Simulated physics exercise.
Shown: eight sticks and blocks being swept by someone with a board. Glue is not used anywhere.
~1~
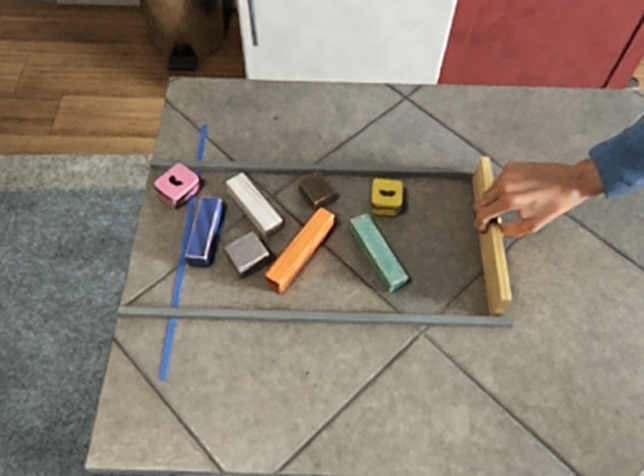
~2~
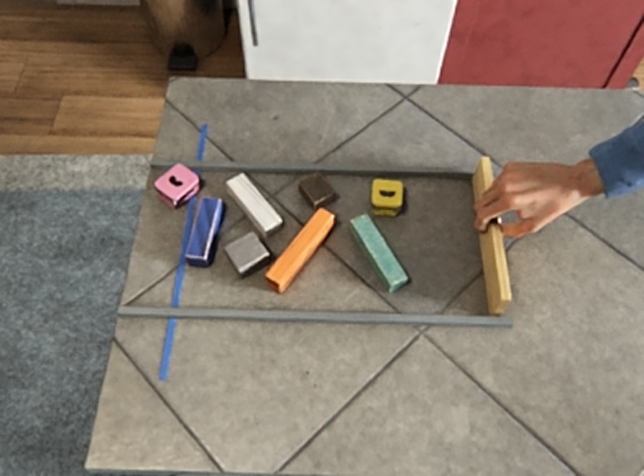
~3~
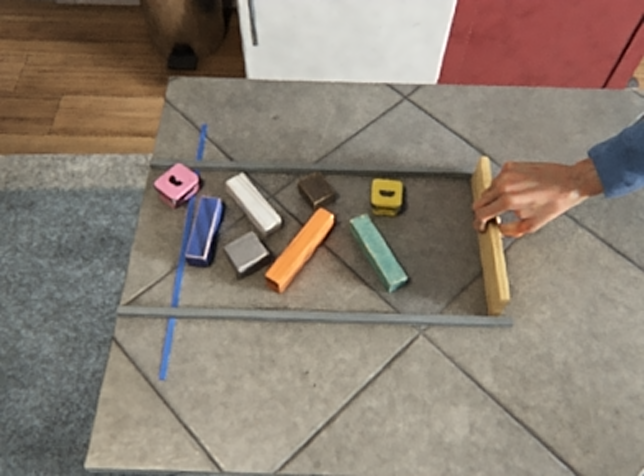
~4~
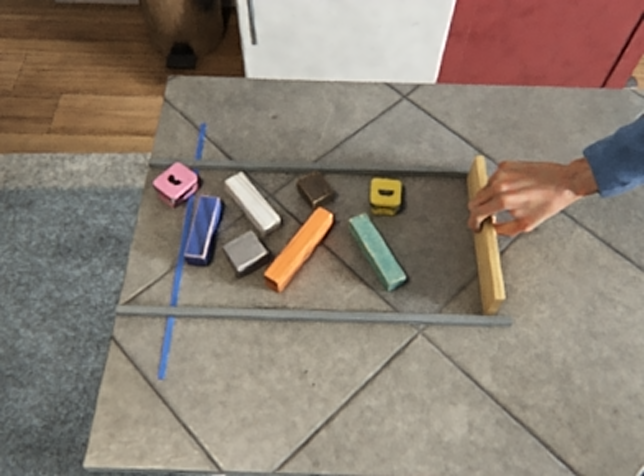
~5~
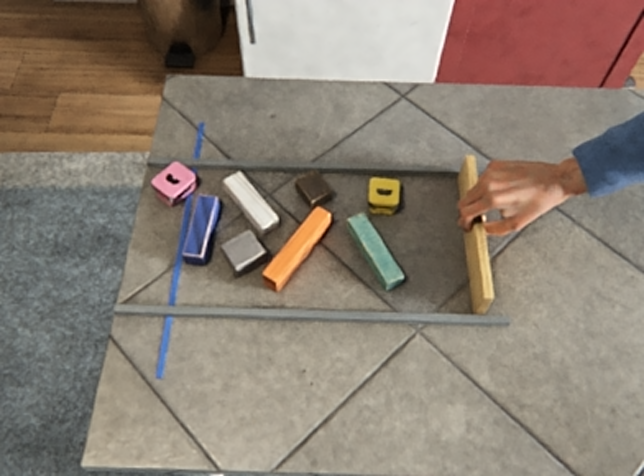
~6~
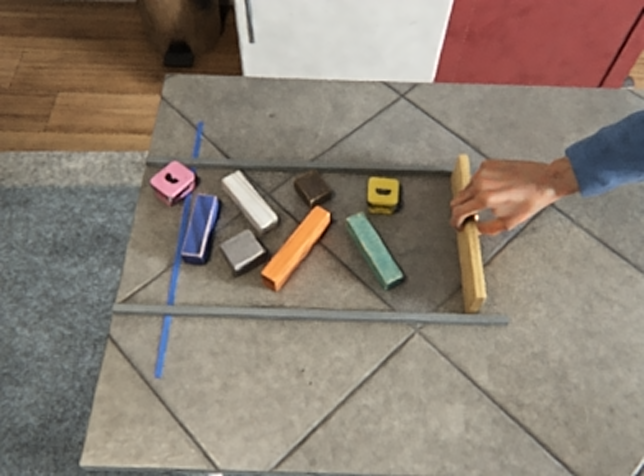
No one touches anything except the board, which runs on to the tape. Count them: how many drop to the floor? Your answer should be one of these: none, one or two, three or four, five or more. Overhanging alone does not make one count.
The count is three or four.
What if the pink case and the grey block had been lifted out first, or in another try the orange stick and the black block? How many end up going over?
That gives 2 for the first pair taken away and 2 for the second.
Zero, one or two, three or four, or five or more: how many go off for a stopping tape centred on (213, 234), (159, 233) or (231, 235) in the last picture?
Trial 1 - either one or two; trial 2 - 5 or more; trial 3 - none at all.
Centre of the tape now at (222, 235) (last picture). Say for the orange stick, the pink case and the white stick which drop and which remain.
As for the orange stick, it keeps its place; the pink case ends up falling; the white stick keeps its place.
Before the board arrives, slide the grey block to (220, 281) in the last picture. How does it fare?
So it does not drop, then.
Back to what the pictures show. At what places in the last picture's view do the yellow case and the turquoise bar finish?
The yellow case stops around (174, 189); the turquoise bar around (169, 244).
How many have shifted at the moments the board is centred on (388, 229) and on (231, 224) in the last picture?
The counts are 2 and 8.
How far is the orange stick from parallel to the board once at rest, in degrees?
Near 0 degrees.
A little later, none off yet; pink case at rest near (174, 184); blue stick at rest near (200, 229); grey block at rest near (243, 253).
Next, none off yet; pink case at rest near (173, 184); blue stick shifted a little near (189, 229); grey block shifted about its own width near (215, 250).
When it is over, the number that fall off is three or four; down, white stick, blue stick and pink case.
